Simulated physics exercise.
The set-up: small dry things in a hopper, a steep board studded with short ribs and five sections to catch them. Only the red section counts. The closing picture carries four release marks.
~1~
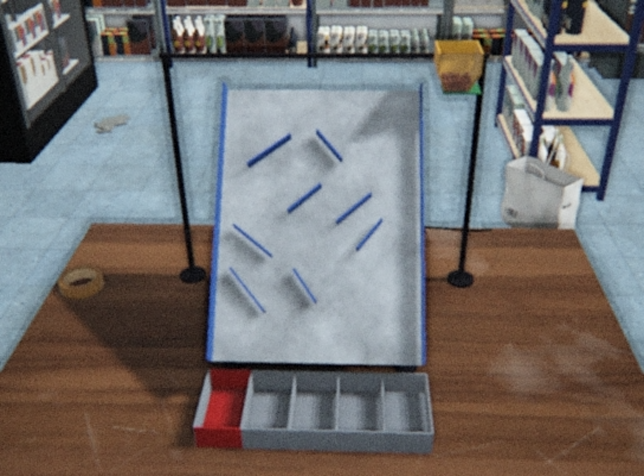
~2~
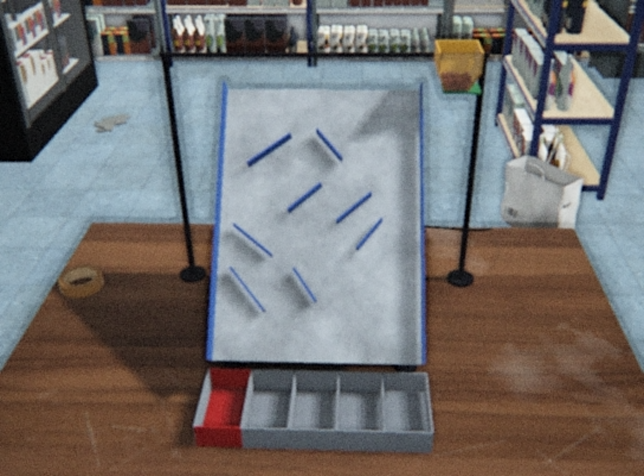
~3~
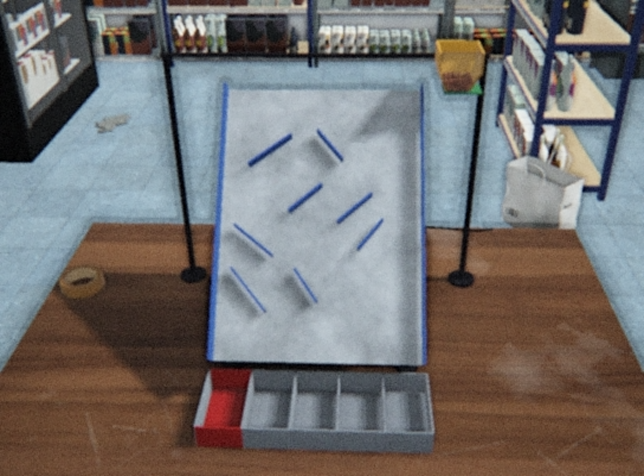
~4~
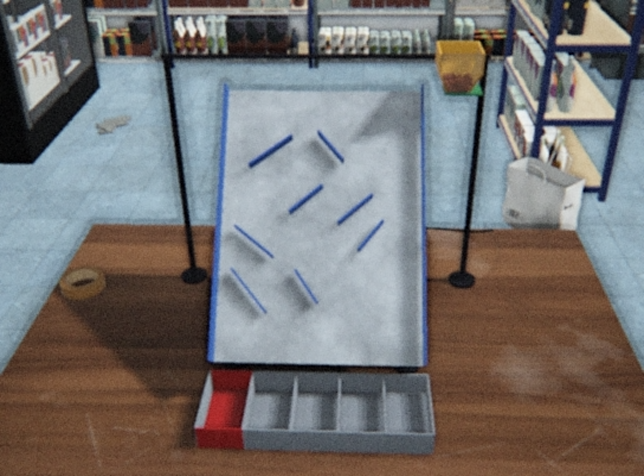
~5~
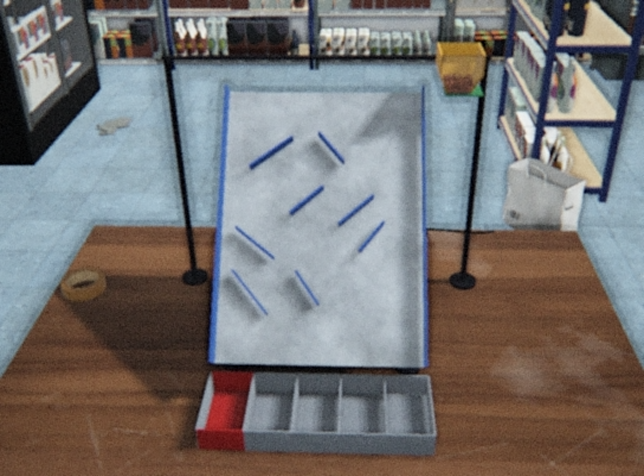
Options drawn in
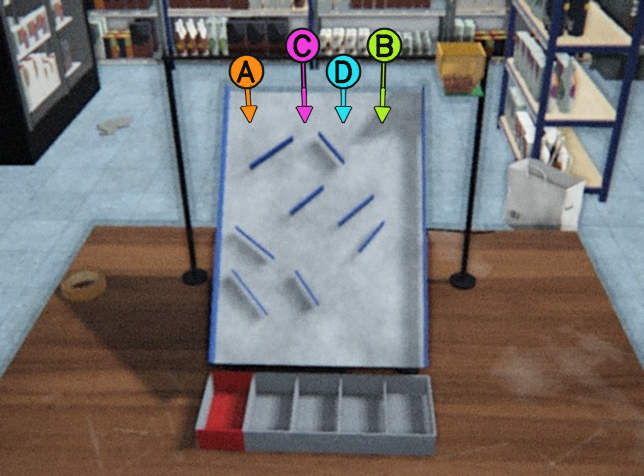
On a wooden table, a ribbed board stands behind a sectioned tray, and nothing moves.
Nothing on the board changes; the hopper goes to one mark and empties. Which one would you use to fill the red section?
It is A.
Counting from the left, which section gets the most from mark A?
The first.
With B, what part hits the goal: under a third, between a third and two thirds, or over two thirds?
Under a third.
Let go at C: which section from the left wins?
It is the second one.
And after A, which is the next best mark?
Here it is mark C.
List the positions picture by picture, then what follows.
The first picture shows hopper at (456, 81), clay pellets, door shut.
The second picture shows ribs (247, 163) to (290, 133), (317, 129) to (342, 157), (287, 209) to (321, 183).
The third picture shows ribs (337, 221) to (372, 192), (234, 224) to (271, 254), (358, 248) to (383, 218).
The fourth picture shows ribs (231, 268) to (265, 312), (295, 269) to (317, 302).
The fifth picture shows red section at (221, 438), number 1 of 5 from the left.
On the marked copy, mark A meets the board at (249, 116); mark B meets the board at (382, 116); mark C meets the board at (304, 116); mark D meets the board at (343, 116).
If A is chosen, about two thirds in the red section, about a quarter in other sections, a small part outside the box.
If B is chosen, a stray few in the red section, most in other sections, a small part outside the box.
If C is chosen, a small part in the red section, most in other sections, a small part outside the box.
If D is chosen, none in the red section, nearly all in other sections, a stray few outside the box.
